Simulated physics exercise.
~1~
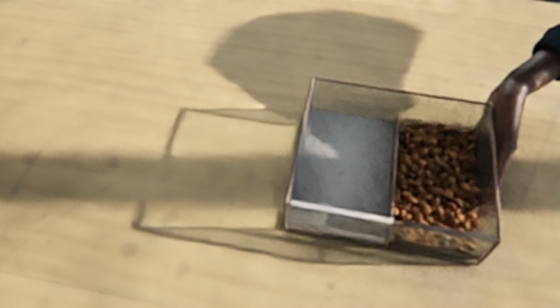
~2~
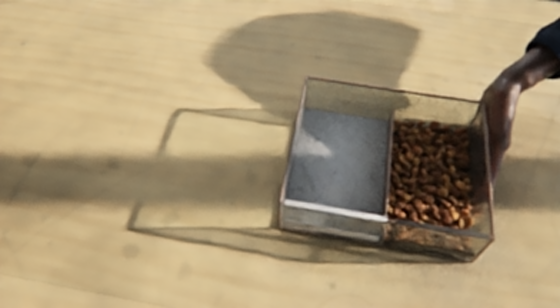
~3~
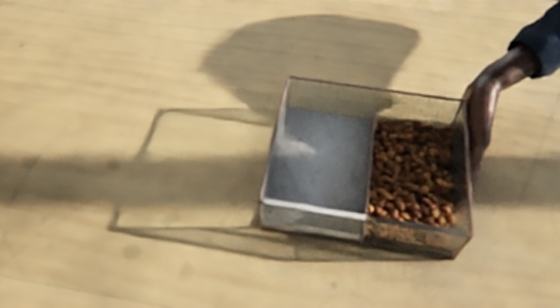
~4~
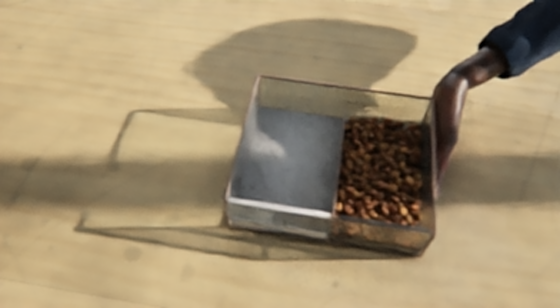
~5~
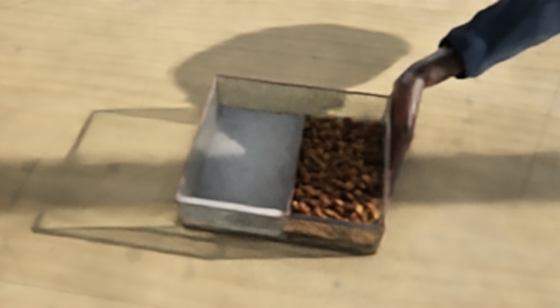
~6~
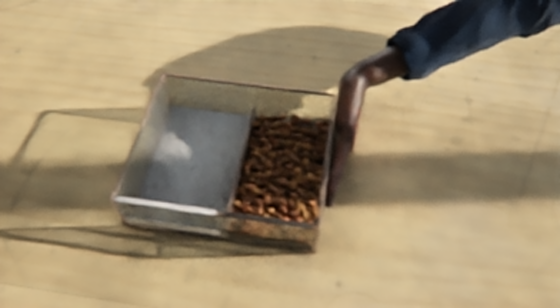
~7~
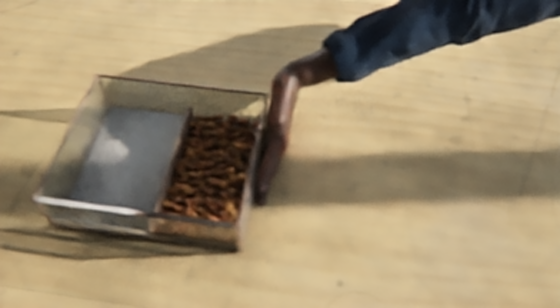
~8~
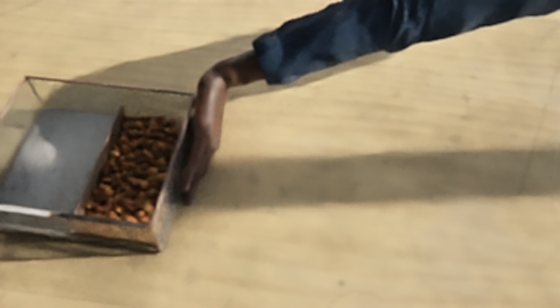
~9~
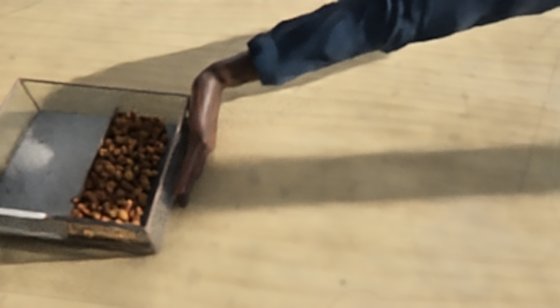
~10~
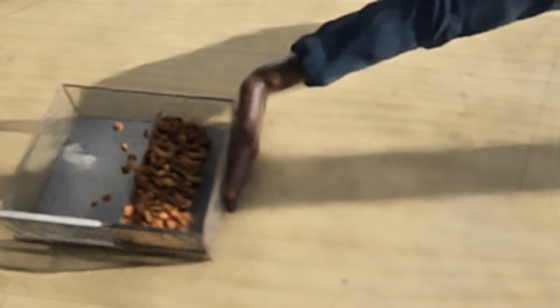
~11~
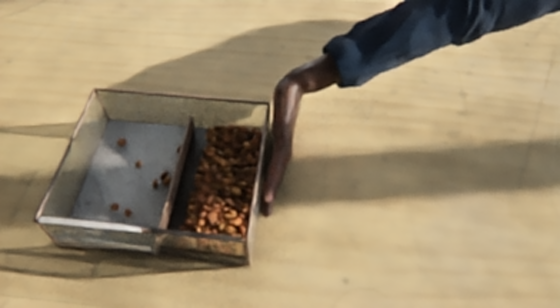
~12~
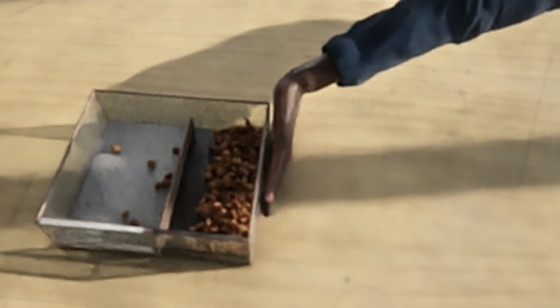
On a pale wooden surface, a hand moves a divided tray left, then right, spilling a few brown pieces across.
